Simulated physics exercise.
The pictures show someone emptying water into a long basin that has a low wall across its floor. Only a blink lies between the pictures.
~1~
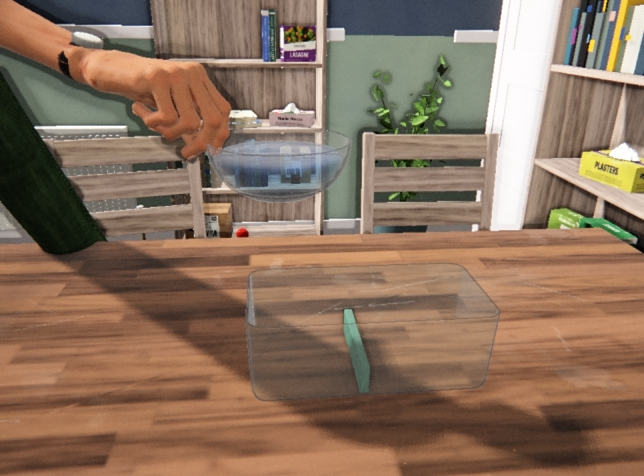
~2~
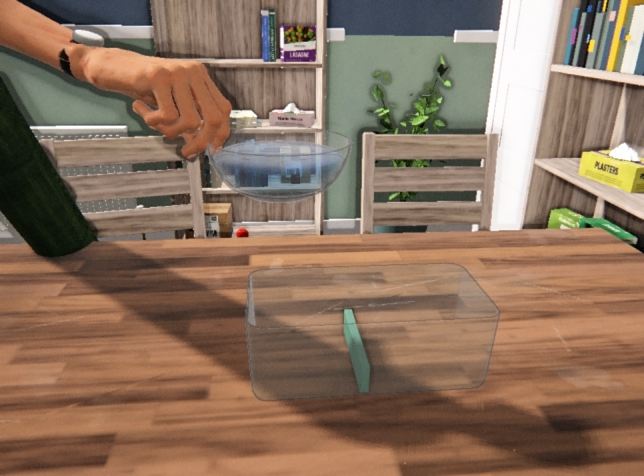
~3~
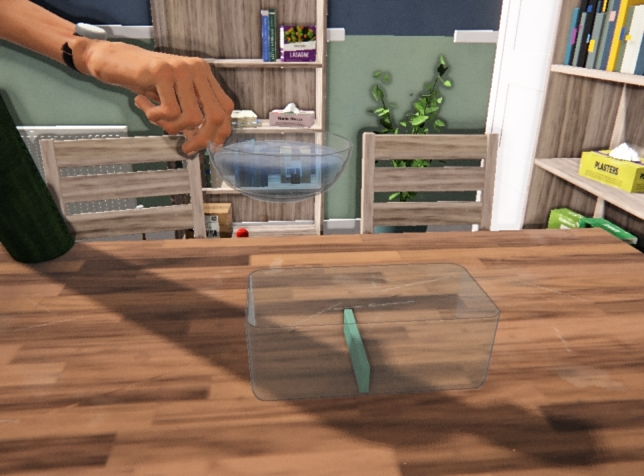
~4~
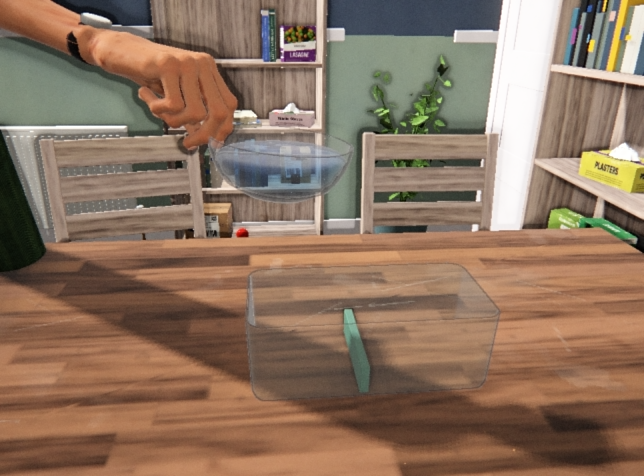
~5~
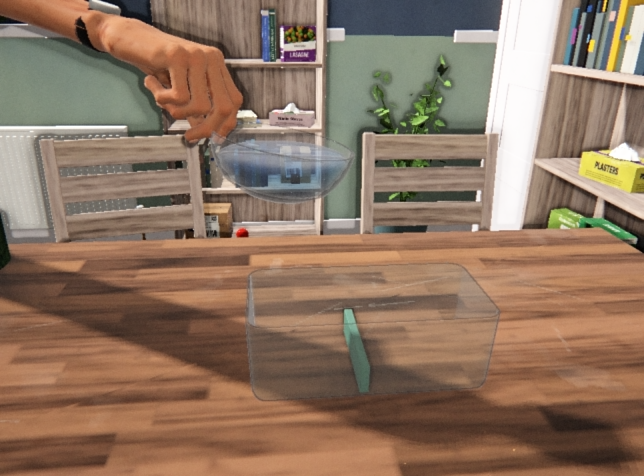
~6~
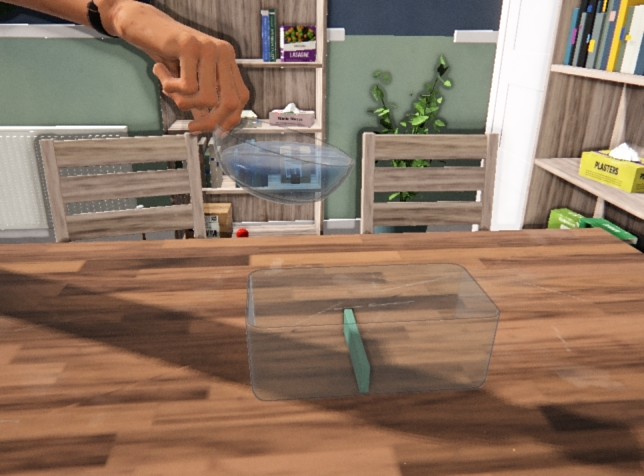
We see a hand holding a clear bowl of bluish water above a clear basin with a low green wall on a wooden table, gradually tilting it rightward while a dark green shape at left moves out of view.
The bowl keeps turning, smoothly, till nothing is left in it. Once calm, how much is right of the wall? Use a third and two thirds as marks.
It comes to over two thirds.
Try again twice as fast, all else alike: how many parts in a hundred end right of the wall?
About 65 per cent.
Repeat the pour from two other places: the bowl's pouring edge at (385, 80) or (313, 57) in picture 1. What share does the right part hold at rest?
Near 90 % and 65 %.
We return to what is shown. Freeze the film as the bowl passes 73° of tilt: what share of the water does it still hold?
Some 25 per cent.
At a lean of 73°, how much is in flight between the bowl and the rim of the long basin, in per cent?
Roughly 45 in a hundred.
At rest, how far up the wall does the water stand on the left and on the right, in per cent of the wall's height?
Left about 10, right about 50.
A moment on, the bowl is tipped part way and 25 per cent is still to pour, 0 is left of the wall and 30 right of it.
Next, the bowl is tipped right over and 0 per cent is still to pour, 16 is left of the wall and 80 right of it.
Then the bowl is tipped right over and 0 per cent is still to pour, 19 is left of the wall and 80 right of it.
Later the bowl is tipped right over and 0 per cent is still to pour, 19 is left of the wall and 80 right of it.
At rest 19 per cent lies left of the wall, 80 right of it and 1 outside.
